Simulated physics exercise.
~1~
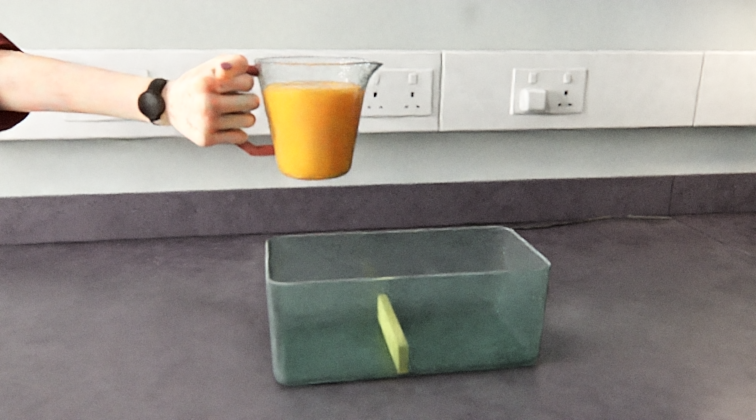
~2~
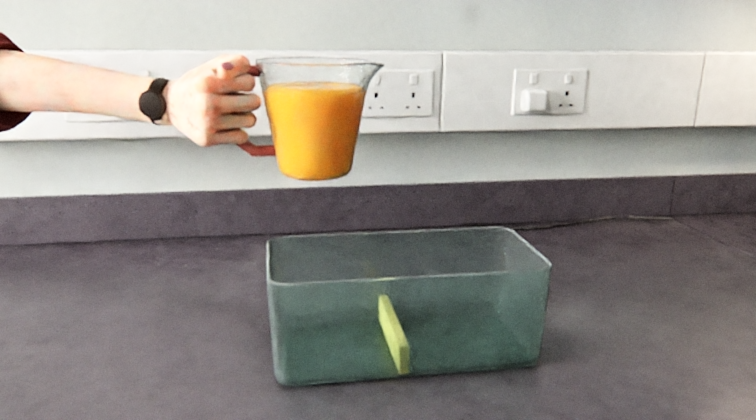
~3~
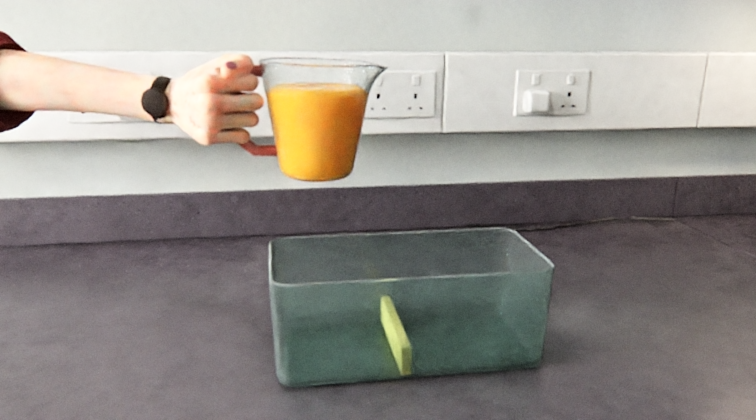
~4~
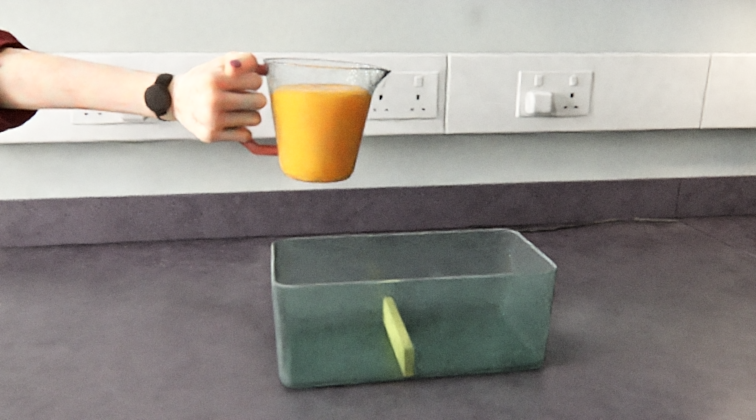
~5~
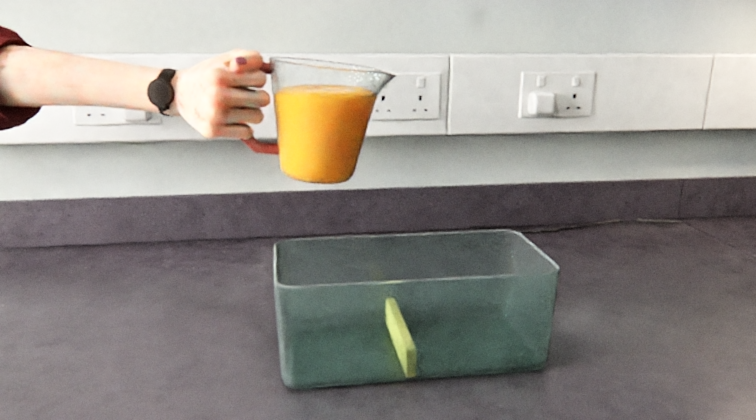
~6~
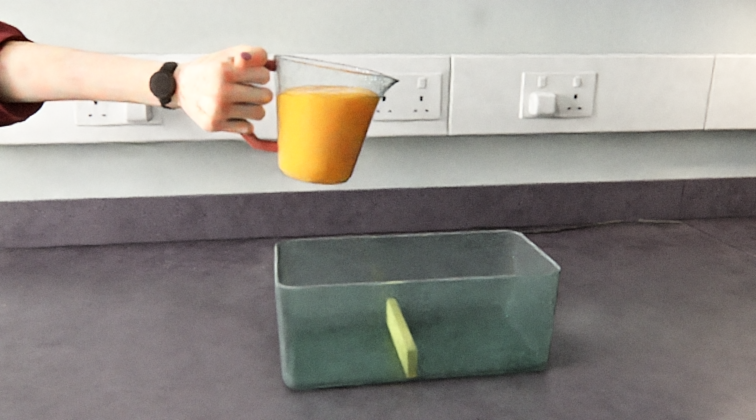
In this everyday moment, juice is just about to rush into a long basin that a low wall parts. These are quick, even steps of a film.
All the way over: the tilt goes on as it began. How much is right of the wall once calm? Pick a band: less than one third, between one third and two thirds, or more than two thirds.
It is more than two thirds.
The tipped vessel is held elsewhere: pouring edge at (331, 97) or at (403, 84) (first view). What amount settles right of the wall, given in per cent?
First try: Near 45 percent; second try: Near 95 percent.
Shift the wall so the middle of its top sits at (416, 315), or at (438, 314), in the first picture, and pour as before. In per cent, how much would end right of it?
80 per cent, then 55 per cent, roughly.
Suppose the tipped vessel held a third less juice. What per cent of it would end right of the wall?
90 per cent or so.
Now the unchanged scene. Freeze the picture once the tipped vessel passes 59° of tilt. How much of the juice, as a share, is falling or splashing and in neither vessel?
It works out to about 15 percent.
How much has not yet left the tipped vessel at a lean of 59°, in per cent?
Roughly 80 in a hundred.
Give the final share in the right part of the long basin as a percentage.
Roughly 90 per cent.
A moment on, the tilt is 59° and 82 per cent is still to pour, 0 is left of the wall and 3 right of it.
Next, the tilt is 94° and 23 per cent is still to pour, 3 is left of the wall and 54 right of it.
Then the tilt is 104° and 0 per cent is still to pour, 6 is left of the wall and 92 right of it.
Later the tilt is 104° and 0 per cent is still to pour, 7 is left of the wall and 92 right of it.
In the end 7 per cent lies left of the wall, 92 right of it and 1 outside.
